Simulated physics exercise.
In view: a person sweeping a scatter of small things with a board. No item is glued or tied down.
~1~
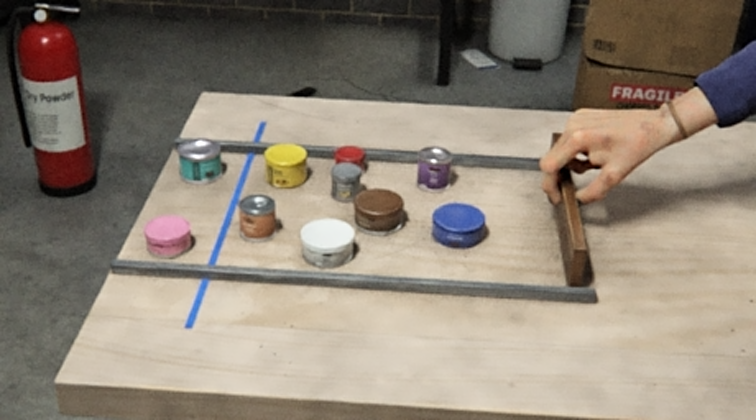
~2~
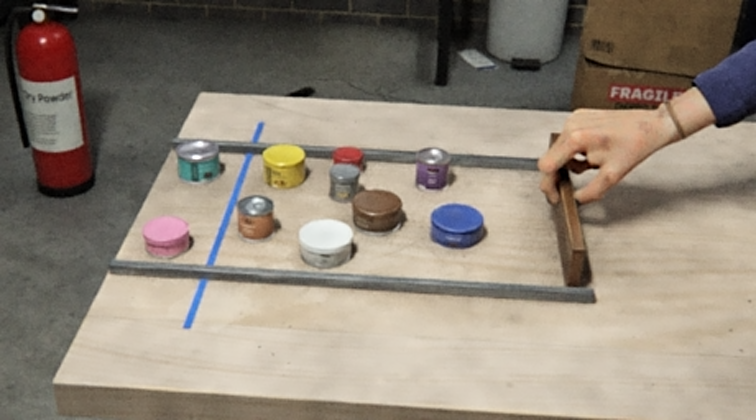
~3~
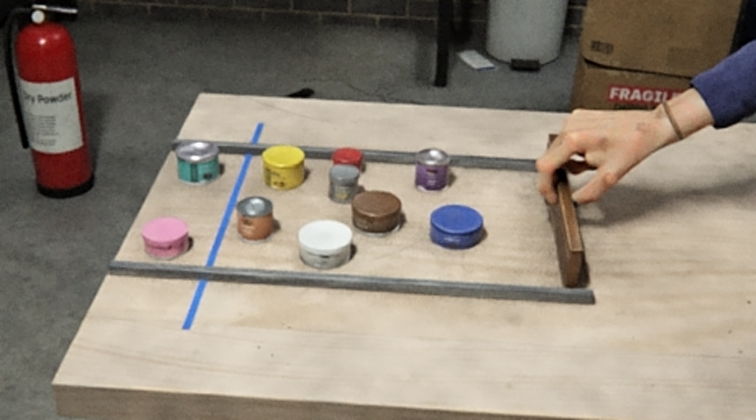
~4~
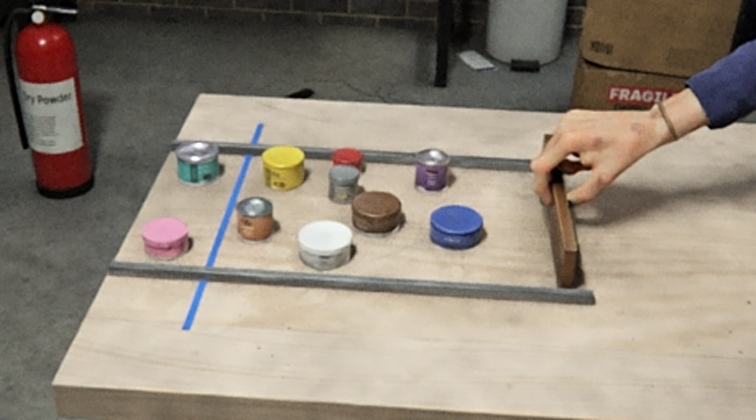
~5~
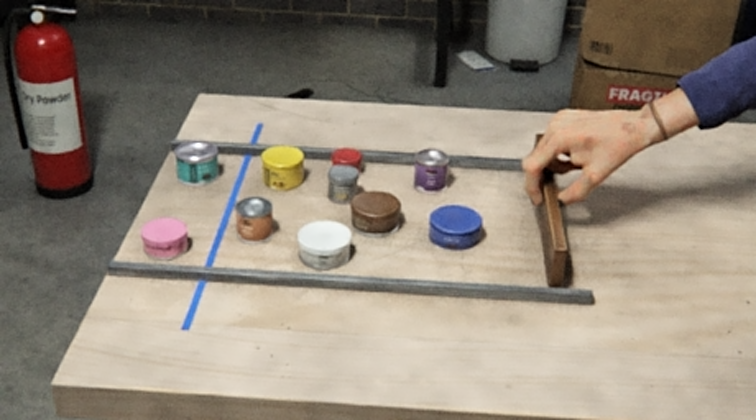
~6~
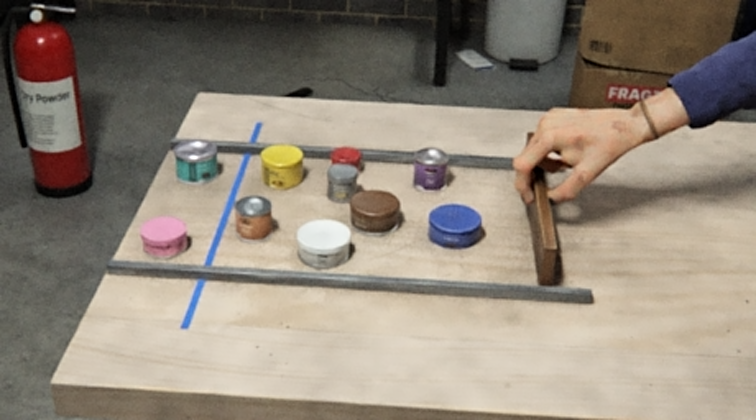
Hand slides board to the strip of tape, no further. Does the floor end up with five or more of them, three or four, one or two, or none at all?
The floor ends up with one or two.
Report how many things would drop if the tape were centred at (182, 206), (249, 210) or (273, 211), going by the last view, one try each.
The counts would be 5, 0 and 0.
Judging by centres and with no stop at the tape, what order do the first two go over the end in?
The order is the turquoise tin, then the pink pot.
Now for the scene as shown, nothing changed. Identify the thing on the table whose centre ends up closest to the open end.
The one you want is the pink pot.
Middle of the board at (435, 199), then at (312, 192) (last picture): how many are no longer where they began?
By the first moment it's 3, by the second it's 8.
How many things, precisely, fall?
That totals 1.
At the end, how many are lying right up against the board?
That number would be 5.
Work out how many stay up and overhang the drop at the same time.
Overhanging ones - 1.
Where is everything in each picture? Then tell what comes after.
Pink pot (168, 237); turquoise tin (200, 161); orange tin (257, 218); board (565, 206); tape (232, 208), in the first picture.
Turquoise tin (199, 162); board (563, 206), in the second picture.
Orange tin (255, 220); yellow tub (284, 167), in the third picture.
Pink pot (166, 239); grey tin (344, 184), in the fourth picture.
Turquoise tin (197, 164); white tin (325, 245), in the fifth picture.
Pink pot (164, 238); turquoise tin (196, 163); orange tin (254, 220); board (538, 205); tape (228, 208), in the sixth picture.
Soon after, none off yet; pink pot at rest near (164, 238); turquoise tin at rest near (196, 163); orange tin at rest near (254, 220).
In the end, the number that fall off is one or two; gone, turquoise tin.
